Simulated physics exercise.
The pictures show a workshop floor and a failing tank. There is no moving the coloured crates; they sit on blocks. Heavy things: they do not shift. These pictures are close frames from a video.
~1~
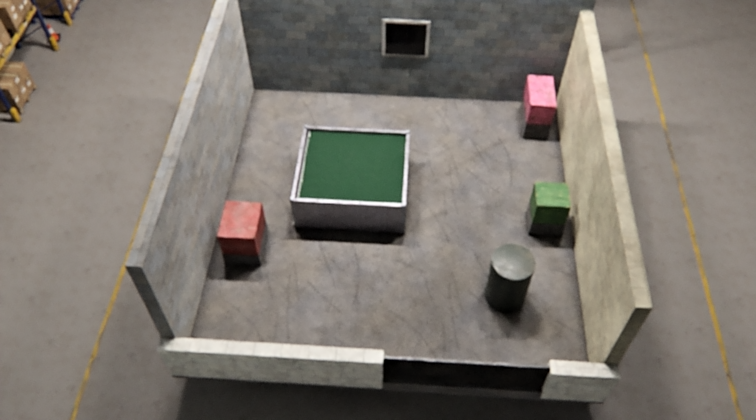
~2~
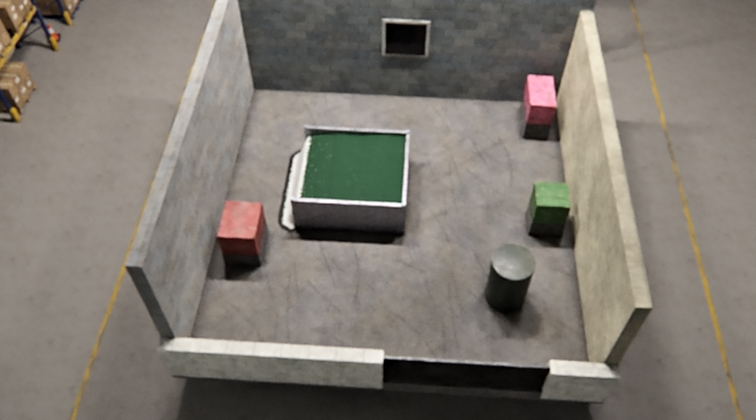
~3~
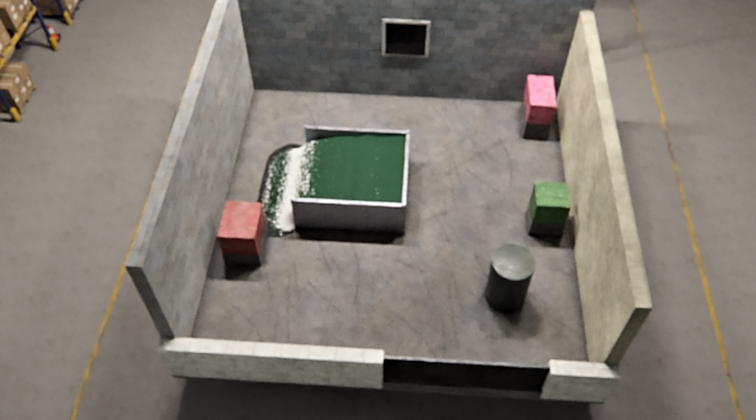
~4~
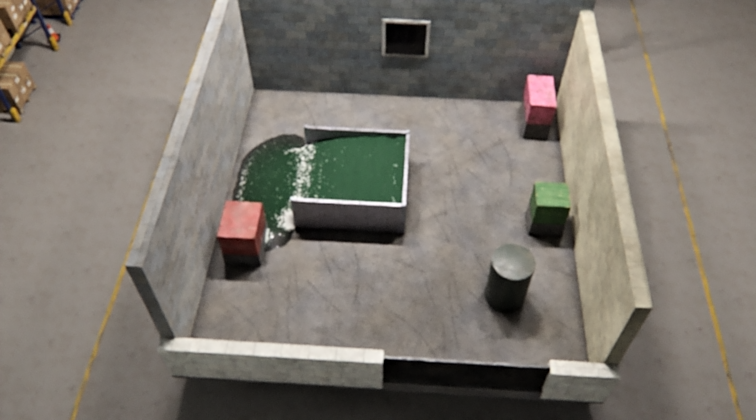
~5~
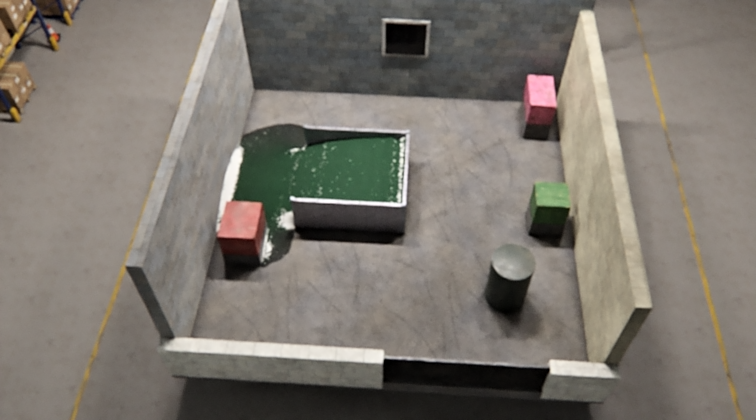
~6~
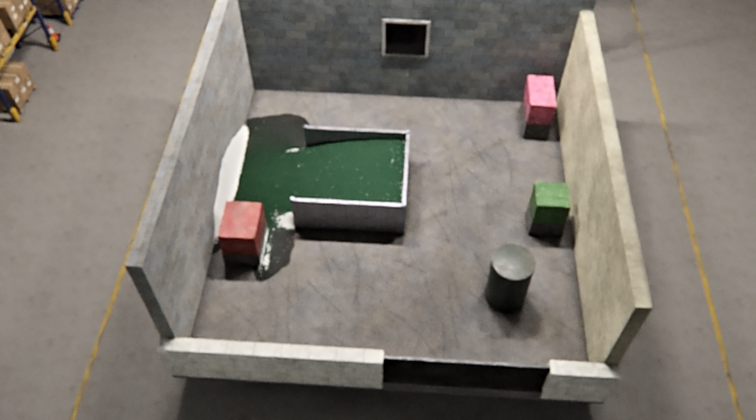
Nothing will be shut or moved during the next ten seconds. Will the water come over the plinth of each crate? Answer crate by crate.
The pink crate: No, it stays dry. The green crate: No, it stays dry. The red crate: Yes, water reaches it.
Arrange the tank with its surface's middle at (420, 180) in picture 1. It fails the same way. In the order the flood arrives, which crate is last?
Green one.
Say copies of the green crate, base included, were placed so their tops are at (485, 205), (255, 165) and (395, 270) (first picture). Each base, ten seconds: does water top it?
Going in order, the first crate remains untouched, the second gets reached, while the third remains untouched.
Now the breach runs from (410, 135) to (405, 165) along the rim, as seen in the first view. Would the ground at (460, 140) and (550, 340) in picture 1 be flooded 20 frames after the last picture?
Submerged, submerged.
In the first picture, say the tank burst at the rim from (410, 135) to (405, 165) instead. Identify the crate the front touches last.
Last in line is the red-painted one.
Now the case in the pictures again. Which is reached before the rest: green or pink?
First to get wet: The pink crate.
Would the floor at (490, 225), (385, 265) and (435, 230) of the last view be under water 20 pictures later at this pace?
As listed: No water, flooded, not flooded.
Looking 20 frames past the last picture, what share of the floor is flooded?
Around 60 percent.
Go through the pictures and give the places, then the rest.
The water tank at (353, 167) is whole and still, in the first picture.
The front is at a hidden place, out from the gap at (303, 180), in the second picture.
Water pours out at (303, 182) and has run to (289, 148), in the third picture.
The front is at (268, 143), out from the gap at (303, 183), in the fourth picture.
Water pours out at (303, 184) and has run to (242, 139), in the fifth picture.
The front is at (246, 124), out from the gap at (303, 184), in the sixth picture.
A moment on, water covers 20 % of the floor; the pink crate not reached, the green crate not reached, the red crate water round its plinth.
Next, water covers 30 % of the floor; the pink crate not reached, the green crate not reached, the red crate water round its plinth.
Then, water covers 60 % of the floor; the pink crate water round its plinth, the green crate not reached, the red crate water round its plinth.
Later, water covers 90 % of the floor; the pink crate water round its plinth, the green crate water round its plinth, the red crate water round its plinth.
In the end, water covers 100 % of the floor; the pink crate stayed above the water, the green crate stayed above the water, the red crate was topped.
